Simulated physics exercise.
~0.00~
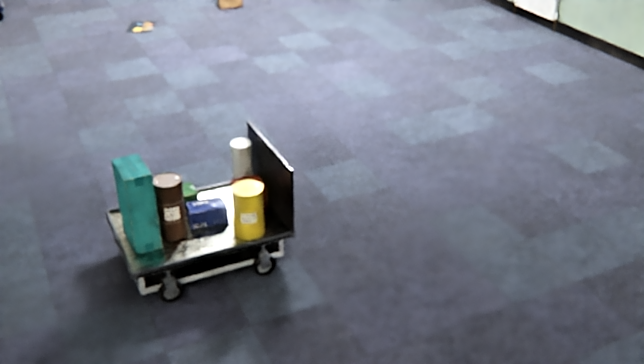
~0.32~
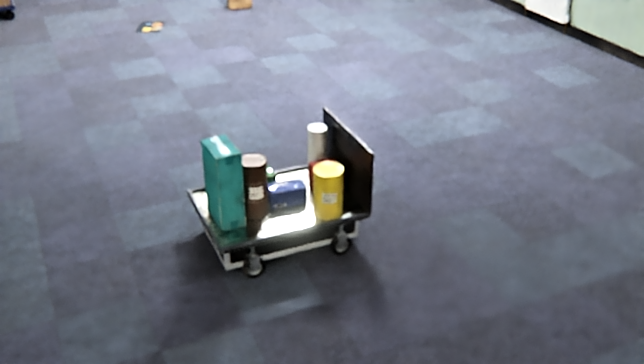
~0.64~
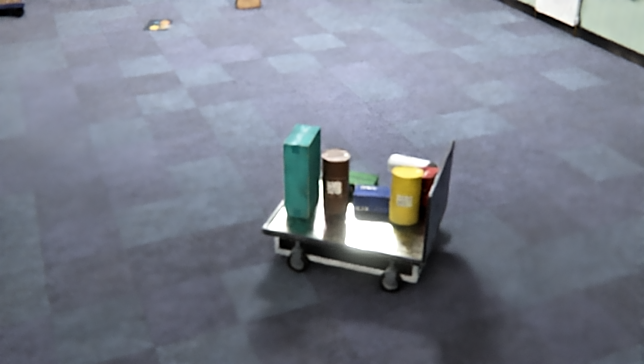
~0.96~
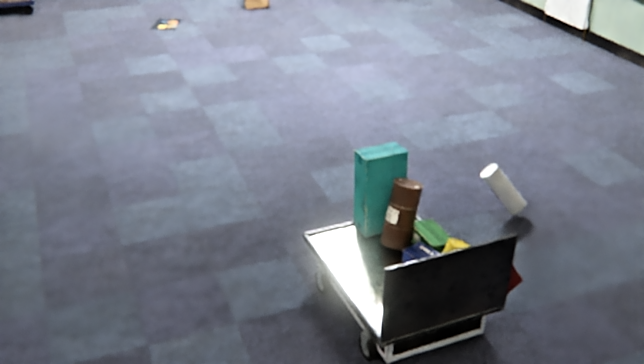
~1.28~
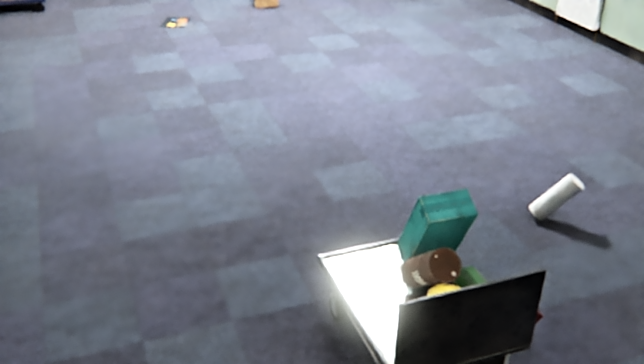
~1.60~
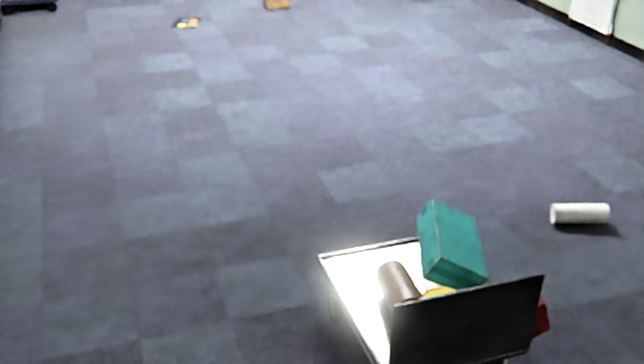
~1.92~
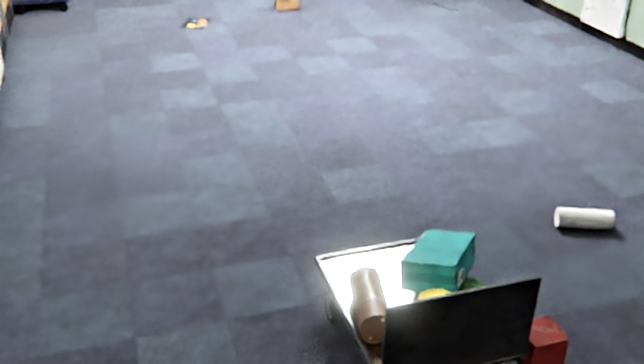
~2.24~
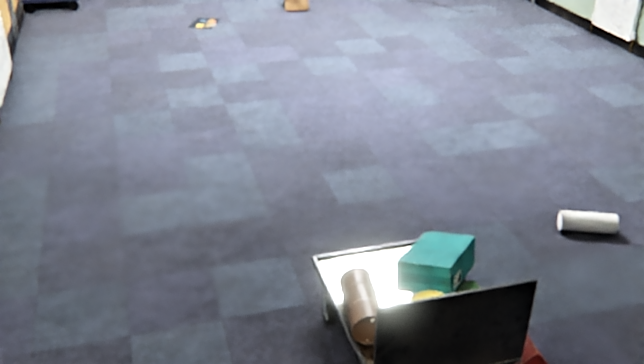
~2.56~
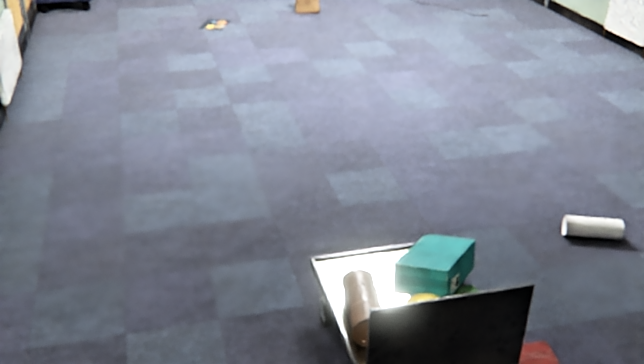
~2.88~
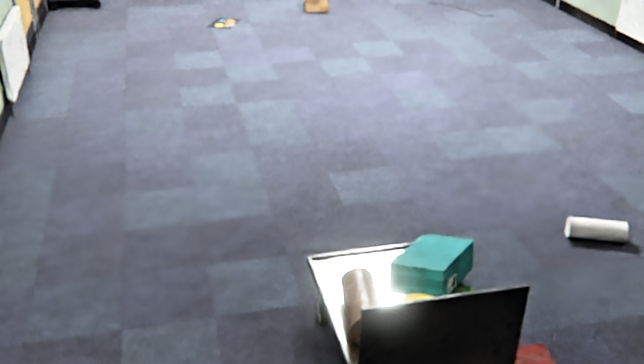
A loaded cart rolls right, turns sharply and stops as its load topples and spills.
